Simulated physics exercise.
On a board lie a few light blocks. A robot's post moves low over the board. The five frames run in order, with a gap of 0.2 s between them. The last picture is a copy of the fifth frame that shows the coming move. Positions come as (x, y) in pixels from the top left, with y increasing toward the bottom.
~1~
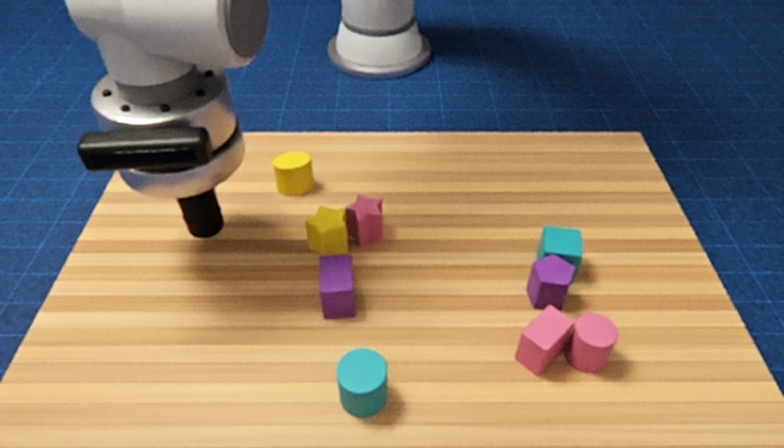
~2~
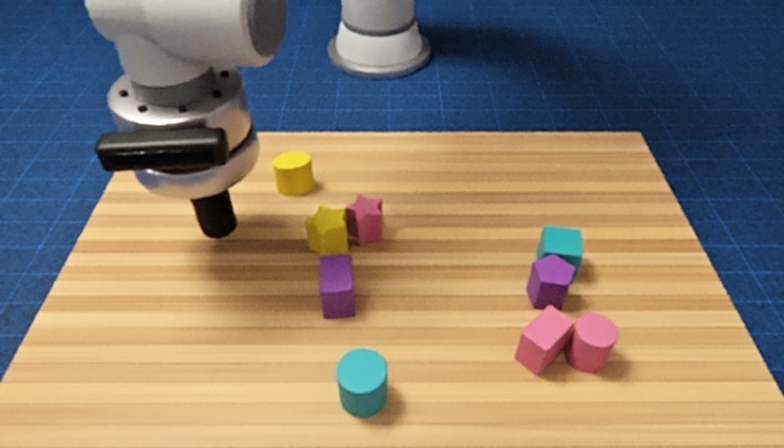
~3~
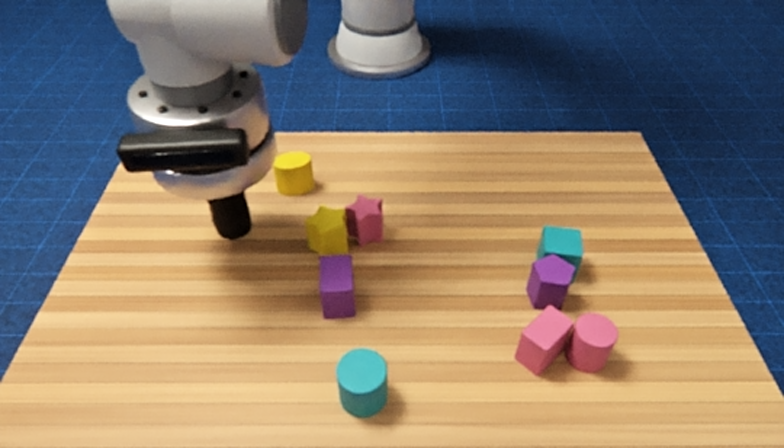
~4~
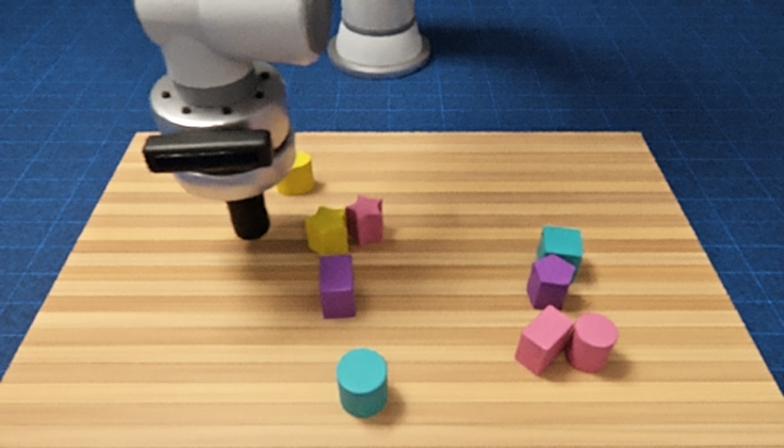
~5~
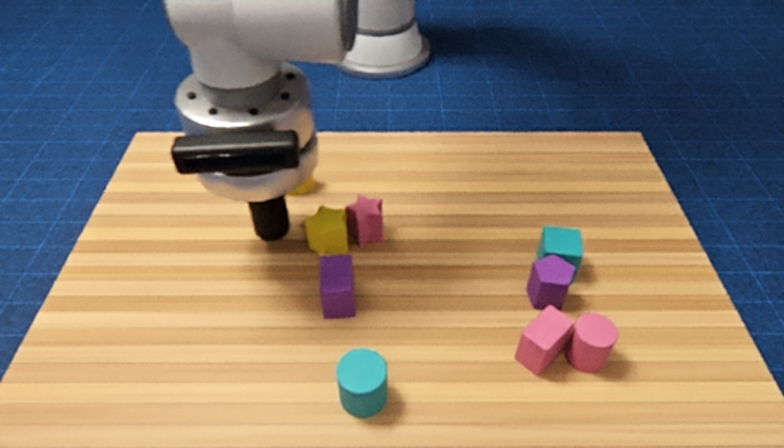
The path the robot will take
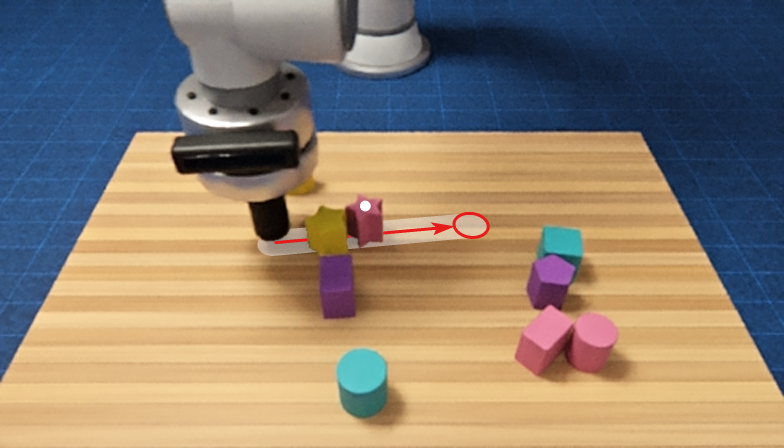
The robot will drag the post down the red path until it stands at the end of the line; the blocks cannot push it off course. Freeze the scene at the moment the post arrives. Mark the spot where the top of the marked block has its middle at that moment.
My estimate: (505, 194).
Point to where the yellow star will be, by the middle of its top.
That would be at about pixel (378, 230).
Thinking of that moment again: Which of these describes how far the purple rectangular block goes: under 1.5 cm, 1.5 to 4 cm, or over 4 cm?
That block covers short of 1.5 cm.
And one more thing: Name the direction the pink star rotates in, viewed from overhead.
Against the clock.
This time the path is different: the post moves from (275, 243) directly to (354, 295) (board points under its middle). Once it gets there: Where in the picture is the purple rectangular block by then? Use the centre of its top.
Close to (366, 304).
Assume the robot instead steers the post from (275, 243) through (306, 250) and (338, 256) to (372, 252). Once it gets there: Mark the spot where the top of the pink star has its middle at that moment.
Its top middle is near (395, 198).
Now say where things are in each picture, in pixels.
The first picture shows tip of the post (207, 227), middles of tops, yellow star (327, 218), purple rectangular block (336, 272), pink star (365, 206).
The second picture shows post (219, 227), nothing pushed.
The third picture shows post (235, 228), nothing pushed.
The fourth picture shows post (253, 229), nothing pushed.
The fifth picture shows post (273, 229), yellow star (327, 218), purple rectangular block (336, 272), pink star (365, 206).
The line goes from (275, 243) to (471, 225); the dot is on the pink star.
What follows on the original path. One third of the way, post (342, 223); yellow star (362, 227), turned 15° clockwise; pink star (382, 206), turned 40° anticlockwise.
Two thirds of the way, post (408, 218); yellow star (378, 230), turned 60° clockwise; pink star (440, 199), turned 45° anticlockwise.
At the end, post (473, 212); yellow star (378, 230), turned 60° clockwise; purple rectangular block unmoved; pink star (505, 193), turned 45° anticlockwise.
